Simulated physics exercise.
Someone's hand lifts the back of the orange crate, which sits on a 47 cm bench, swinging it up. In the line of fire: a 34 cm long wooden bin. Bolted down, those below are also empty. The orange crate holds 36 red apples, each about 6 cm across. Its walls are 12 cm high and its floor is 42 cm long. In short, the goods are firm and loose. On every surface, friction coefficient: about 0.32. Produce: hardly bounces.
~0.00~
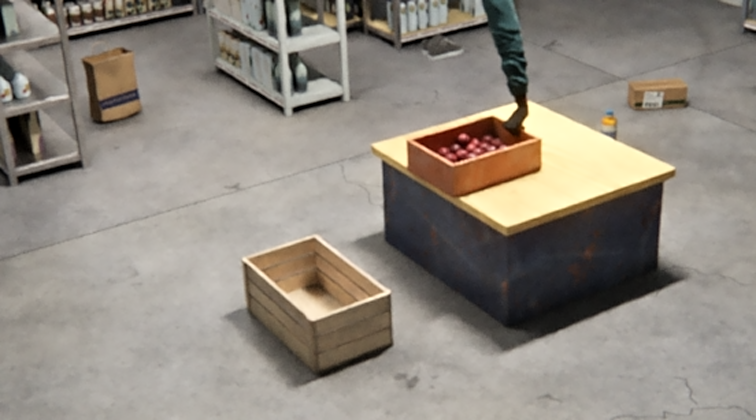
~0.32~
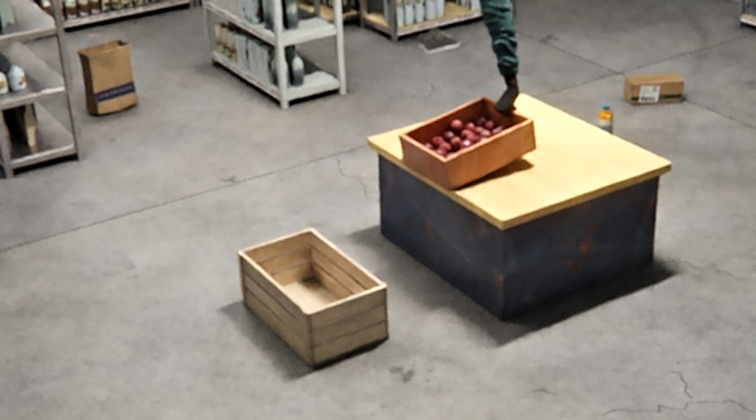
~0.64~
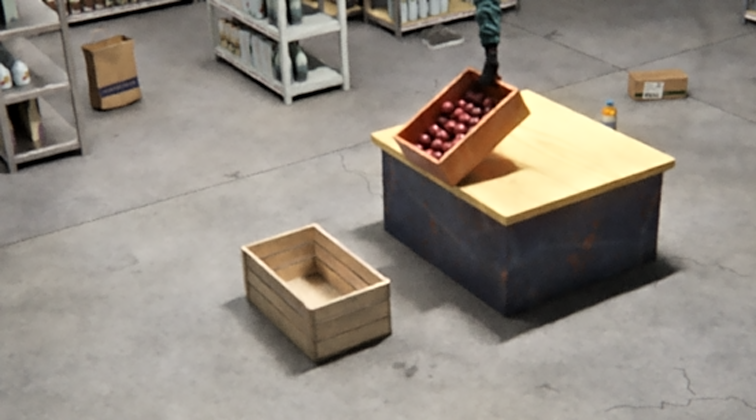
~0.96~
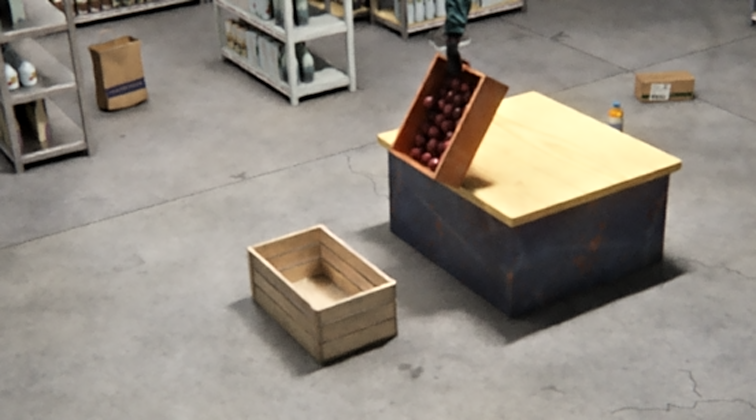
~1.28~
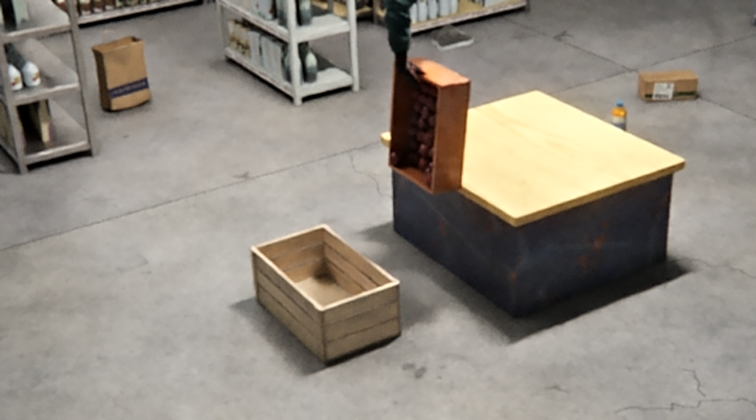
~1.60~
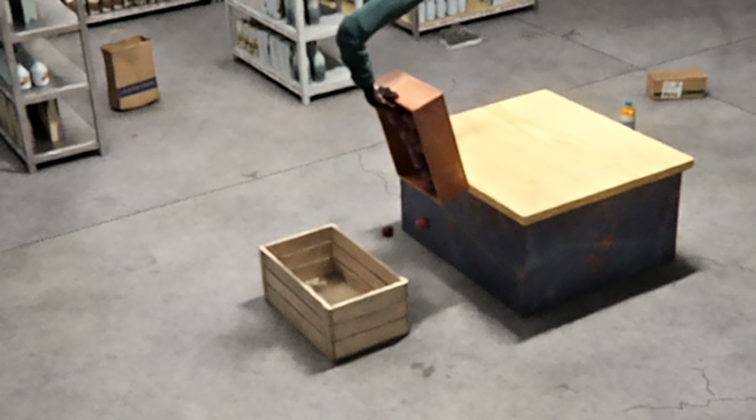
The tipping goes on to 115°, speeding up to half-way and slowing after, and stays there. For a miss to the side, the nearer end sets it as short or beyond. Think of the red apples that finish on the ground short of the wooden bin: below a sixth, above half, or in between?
Ground short of the wooden bin: The majority.
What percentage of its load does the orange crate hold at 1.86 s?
About 15 percent.
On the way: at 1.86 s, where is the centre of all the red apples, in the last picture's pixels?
The middle of the load sits near (390, 242).
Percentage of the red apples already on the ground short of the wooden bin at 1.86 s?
10 %.
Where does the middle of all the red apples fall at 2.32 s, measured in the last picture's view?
Look around pixel (404, 294).
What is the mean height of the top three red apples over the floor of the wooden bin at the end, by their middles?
I'd put it near 5 cm.
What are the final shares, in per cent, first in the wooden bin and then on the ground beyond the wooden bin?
Estimate: 15 % then 0 %.
After 1.72 s, tilt 111°; 18 still in the orange crate, 2 on the ground short of the wooden bin and 16 in the air.
After 1.86 s, tilt 114°; 5 still in the orange crate, 2 in the wooden bin, 3 on the ground short of the wooden bin and 26 in the air.
After 2.06 s, tilt 115°; 5 in the wooden bin, 23 on the ground short of the wooden bin and 8 in the air.
When it is over (at 2.32 s), 5 in the wooden bin and 31 on the ground short of the wooden bin. Asked share, 31 of 36, 86 per cent.
